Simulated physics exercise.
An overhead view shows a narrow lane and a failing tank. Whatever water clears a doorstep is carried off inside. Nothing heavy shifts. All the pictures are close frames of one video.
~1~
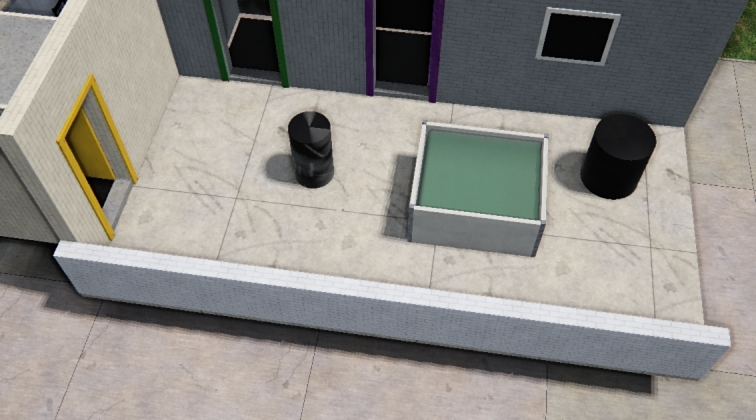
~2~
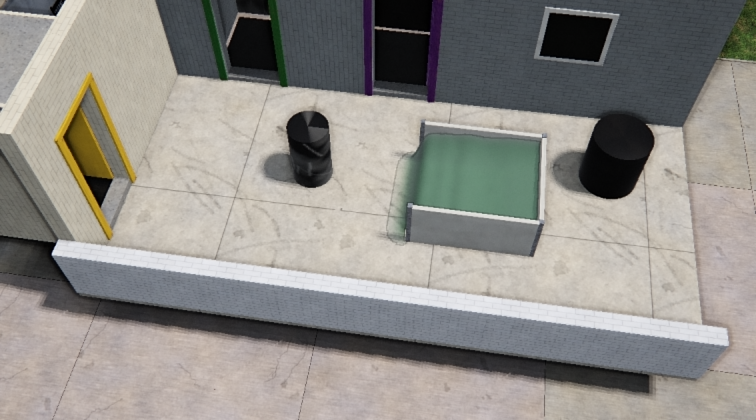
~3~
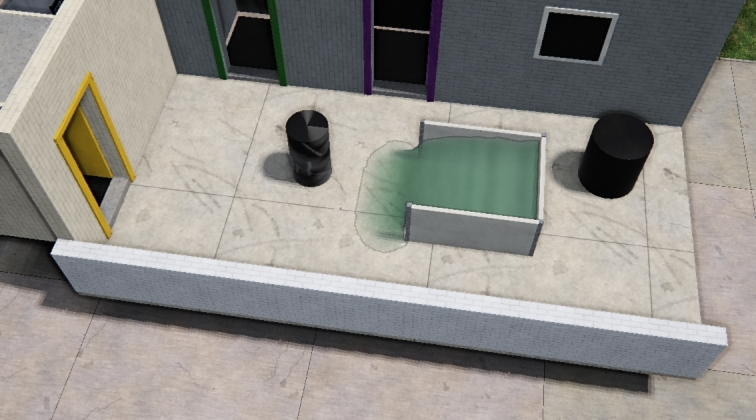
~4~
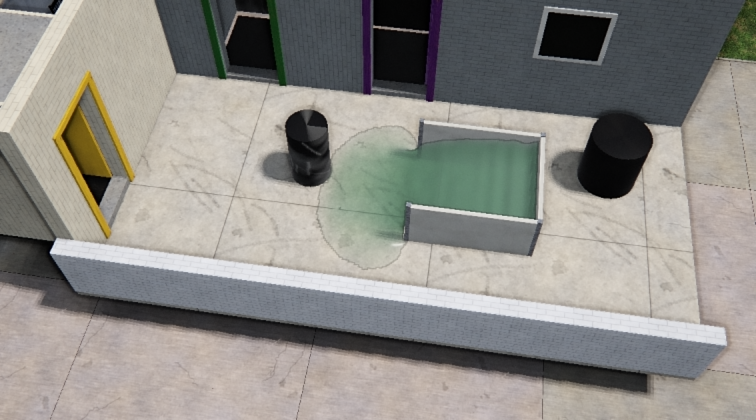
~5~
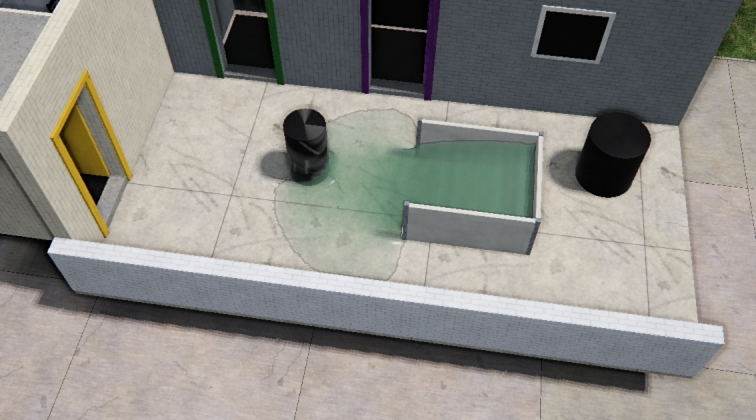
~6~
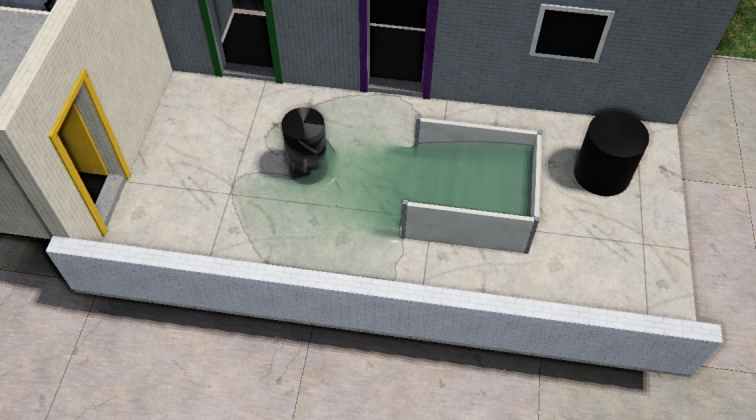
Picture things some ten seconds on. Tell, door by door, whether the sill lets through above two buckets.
Green door: Over two pails; yellow door: Over two pails; purple door: Two pails at most.
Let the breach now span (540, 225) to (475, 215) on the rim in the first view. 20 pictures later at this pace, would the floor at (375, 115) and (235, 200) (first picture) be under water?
Respectively: Parched and drenched.
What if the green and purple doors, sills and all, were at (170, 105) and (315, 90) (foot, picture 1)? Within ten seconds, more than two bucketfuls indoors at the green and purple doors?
Briefly, the green door crosses the line and the purple door crosses the line.
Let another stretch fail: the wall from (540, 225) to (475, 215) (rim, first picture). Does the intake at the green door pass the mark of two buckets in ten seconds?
What follows is that green doesn't reach it.
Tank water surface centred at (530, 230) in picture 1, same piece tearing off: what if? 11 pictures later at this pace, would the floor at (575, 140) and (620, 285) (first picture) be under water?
I'd say still dry for the first and still dry for the second.
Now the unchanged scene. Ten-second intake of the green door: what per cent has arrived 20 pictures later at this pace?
Roughly 45 %.
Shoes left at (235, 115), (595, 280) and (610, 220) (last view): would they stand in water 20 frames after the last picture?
Point by point: Inundated, not yet wet, not yet wet.
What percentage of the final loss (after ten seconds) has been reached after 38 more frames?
Something close to 55 percent by that point.
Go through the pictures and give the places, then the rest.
Still water in the water tank at (480, 174), in the first picture.
Water pours out at (417, 185) and has run to a hidden place, in the second picture.
Water pours out at (416, 187) and has run to (393, 145), in the third picture.
The front is at (345, 149), out from the gap at (416, 188), in the fourth picture.
The front is at (280, 205), out from the gap at (414, 188), in the fifth picture.
The front is at (238, 189), out from the gap at (412, 187), in the sixth picture.
A moment on, water covers 45 % of the floor; the green door wet at the sill, nothing in, the yellow door wet at the sill, nothing in, the purple door wet at the sill, nothing in.
Next, water covers 50 % of the floor; the green door under two buckets in, the yellow door over two buckets in, the purple door wet at the sill, nothing in.
Then, water covers 60 % of the floor; the green door under two buckets in, the yellow door over two buckets in, the purple door wet at the sill, nothing in.
Later, water covers 70 % of the floor; the green door over two buckets in, the yellow door far over two buckets in, the purple door under two buckets in.
In the end, water covers 95 % of the floor; the green door over two buckets in, the yellow door far over two buckets in, the purple door under two buckets in.
